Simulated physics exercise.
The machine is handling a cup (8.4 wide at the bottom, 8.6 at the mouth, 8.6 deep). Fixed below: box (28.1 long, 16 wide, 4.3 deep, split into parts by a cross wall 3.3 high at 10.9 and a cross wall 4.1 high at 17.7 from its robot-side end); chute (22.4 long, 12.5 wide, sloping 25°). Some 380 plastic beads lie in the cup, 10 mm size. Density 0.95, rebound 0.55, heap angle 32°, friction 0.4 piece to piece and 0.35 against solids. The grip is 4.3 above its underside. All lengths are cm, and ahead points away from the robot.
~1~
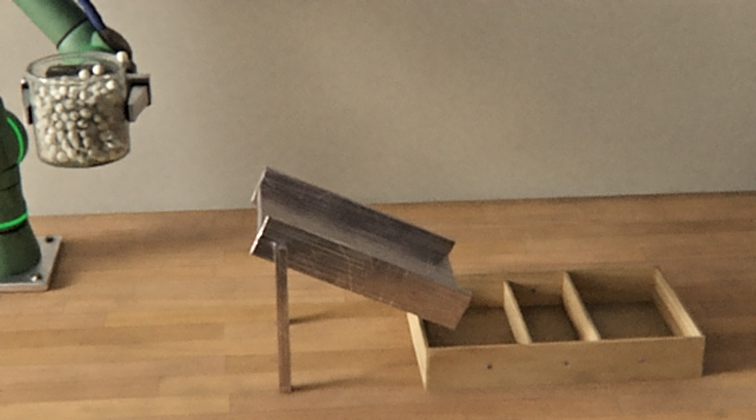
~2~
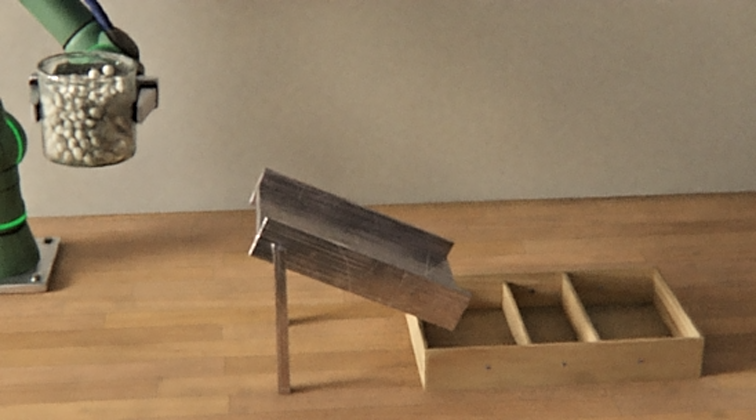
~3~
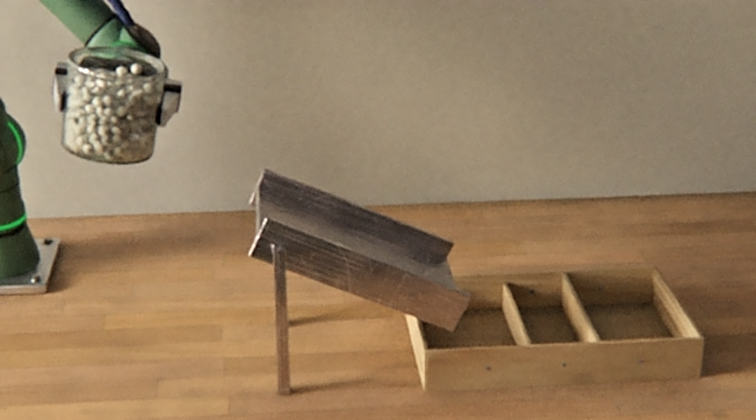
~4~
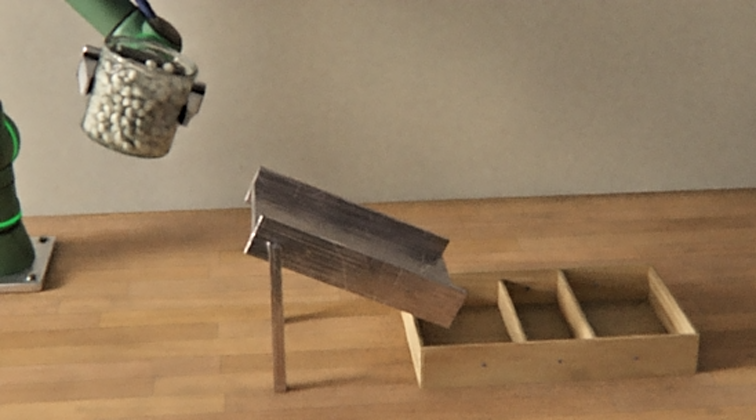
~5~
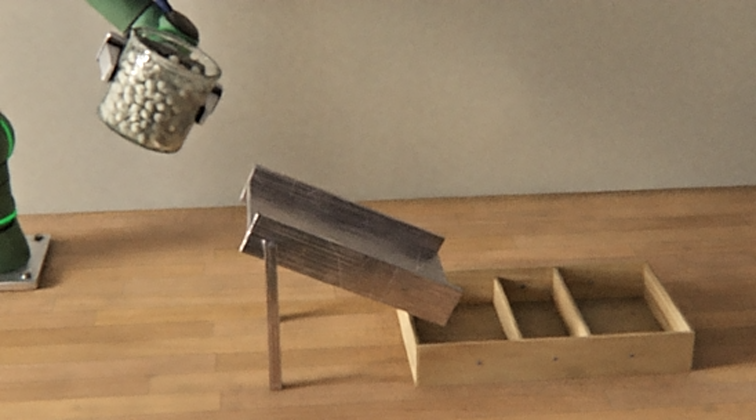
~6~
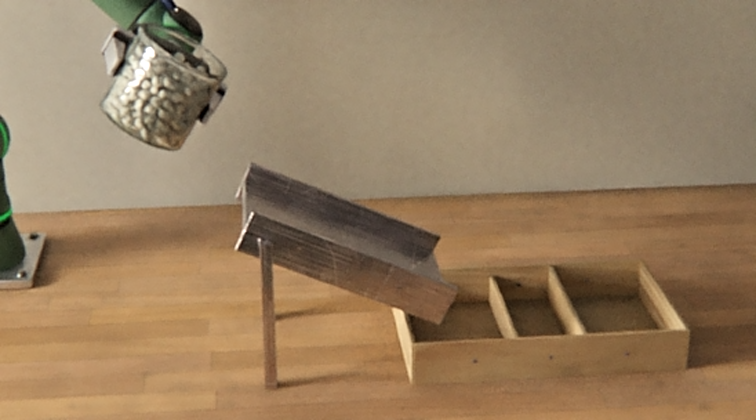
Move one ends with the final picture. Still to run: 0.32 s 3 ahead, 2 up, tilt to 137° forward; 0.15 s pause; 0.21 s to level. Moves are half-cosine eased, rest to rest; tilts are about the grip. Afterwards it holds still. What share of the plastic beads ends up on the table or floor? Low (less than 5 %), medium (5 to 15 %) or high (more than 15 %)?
On the table or floor the share is high, more than 15 %.
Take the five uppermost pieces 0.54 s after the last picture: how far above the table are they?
About 22 cm.
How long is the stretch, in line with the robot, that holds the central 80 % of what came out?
Some 46 cm.
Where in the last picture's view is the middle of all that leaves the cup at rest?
At about (466, 331).
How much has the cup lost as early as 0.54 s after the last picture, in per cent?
Some 100 per cent.
Then, 0.27 s later, tilted 131° forward, highest piece 36 above the table; 368 in the cup, 14 on the chute or in flight.
Then, 0.54 s later, tilted 99° forward, highest piece 25 above the table; 45 on the table or floor, 37 in the robot-side part, 9 in the middle part, 291 on the chute or in flight.
Then, 0.88 s later, level, highest piece 11 above the table; 189 in the robot-side part, 104 on the table or floor, 78 in the middle part, 6 in the far-side part, 5 on the chute or in flight.
Then, 1.93 s later, level, highest piece 3 above the table; 187 in the robot-side part, 107 on the table or floor, 82 in the middle part, 6 in the far-side part.
At rest, 187 in the robot-side part, 107 on the table or floor, 82 in the middle part, 6 in the far-side part. That is 28 % on the table or floor.
